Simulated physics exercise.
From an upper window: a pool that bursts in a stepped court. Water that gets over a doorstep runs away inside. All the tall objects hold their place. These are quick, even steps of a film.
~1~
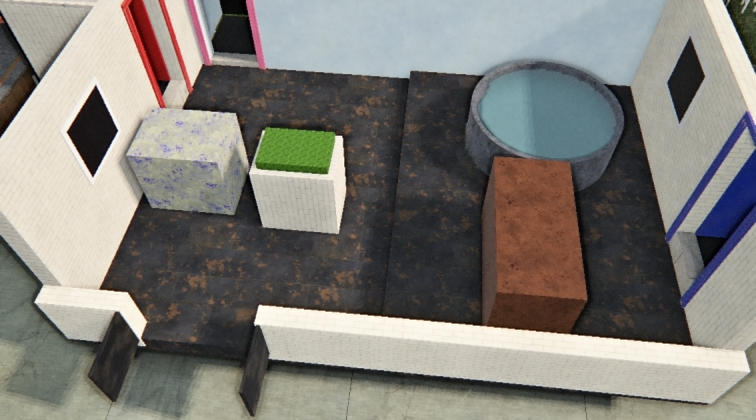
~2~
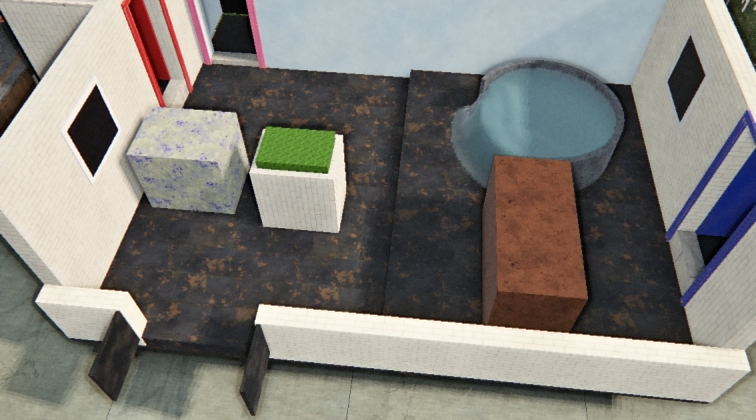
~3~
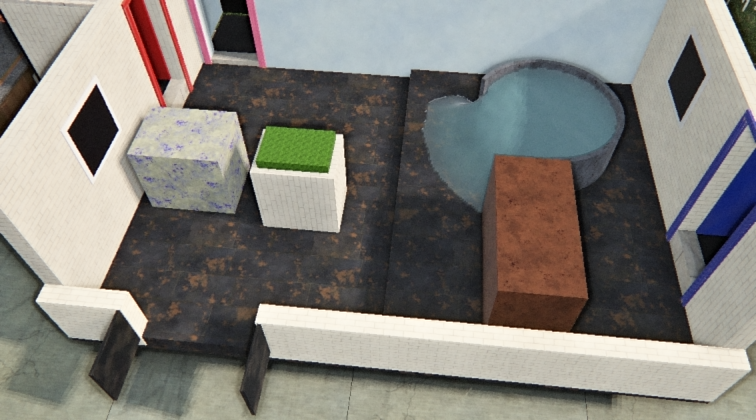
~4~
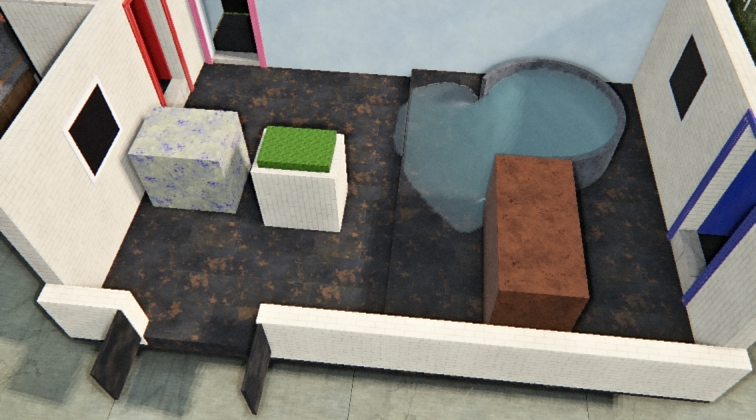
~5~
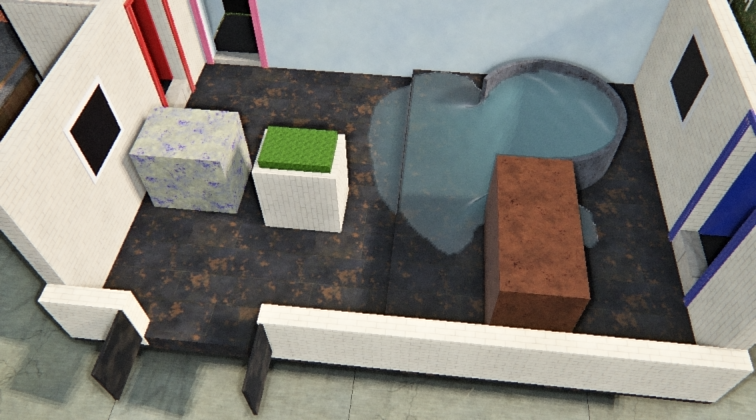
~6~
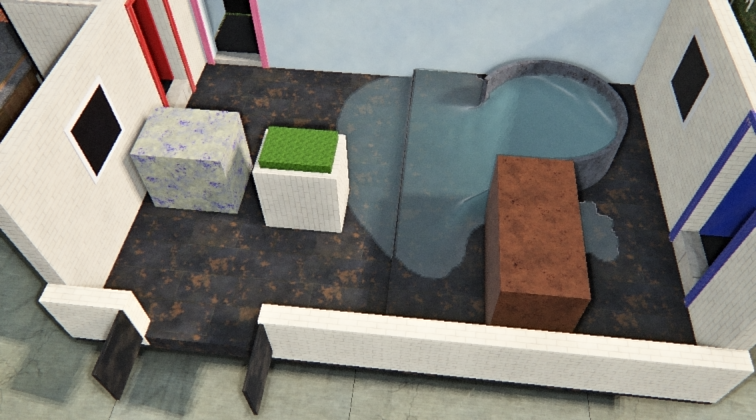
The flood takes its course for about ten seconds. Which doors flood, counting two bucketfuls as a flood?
The blue door stays under that; the pink door takes more than that; the red door stays under that.
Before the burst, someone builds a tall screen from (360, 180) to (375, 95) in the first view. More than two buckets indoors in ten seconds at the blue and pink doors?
One by one: The blue door is under, the pink door takes less.
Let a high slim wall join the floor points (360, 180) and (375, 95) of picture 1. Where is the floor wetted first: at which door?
The one in blue.
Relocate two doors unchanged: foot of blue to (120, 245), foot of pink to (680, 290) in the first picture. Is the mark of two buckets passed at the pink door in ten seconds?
Pink door lets less in.
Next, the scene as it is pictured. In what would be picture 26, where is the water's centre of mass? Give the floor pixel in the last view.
I would point to (360, 181).
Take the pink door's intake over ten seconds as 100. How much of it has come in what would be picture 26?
About 10 per cent.
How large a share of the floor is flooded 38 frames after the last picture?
Close to 90 %.
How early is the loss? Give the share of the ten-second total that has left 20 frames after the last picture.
Some 25 per cent.
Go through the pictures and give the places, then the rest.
In the first frame, still water in the round pool at (545, 112).
In the second frame, water pours out at (481, 150) and has run to (470, 109).
In the third frame, water pours out at (481, 153) and has run to (449, 100).
In the fourth frame, the front is at (418, 92), out from the gap at (482, 154).
In the fifth frame, the front is at (395, 95), out from the gap at (483, 155).
In the sixth frame, water pours out at (483, 155) and has run to (362, 92).
A moment on, water covers 50 % of the floor; the blue door wet at the sill, nothing in, the pink door not reached, the red door not reached.
Next, water covers 70 % of the floor; the blue door wet at the sill, nothing in, the pink door wet at the sill, nothing in, the red door wet at the sill, nothing in.
Then, water covers 80 % of the floor; the blue door wet at the sill, nothing in, the pink door under two buckets in, the red door wet at the sill, nothing in.
Later, water covers 90 % of the floor; the blue door wet at the sill, nothing in, the pink door over two buckets in, the red door wet at the sill, nothing in.
In the end, water covers 95 % of the floor; the blue door wet at the sill, nothing in, the pink door over two buckets in, the red door wet at the sill, nothing in.
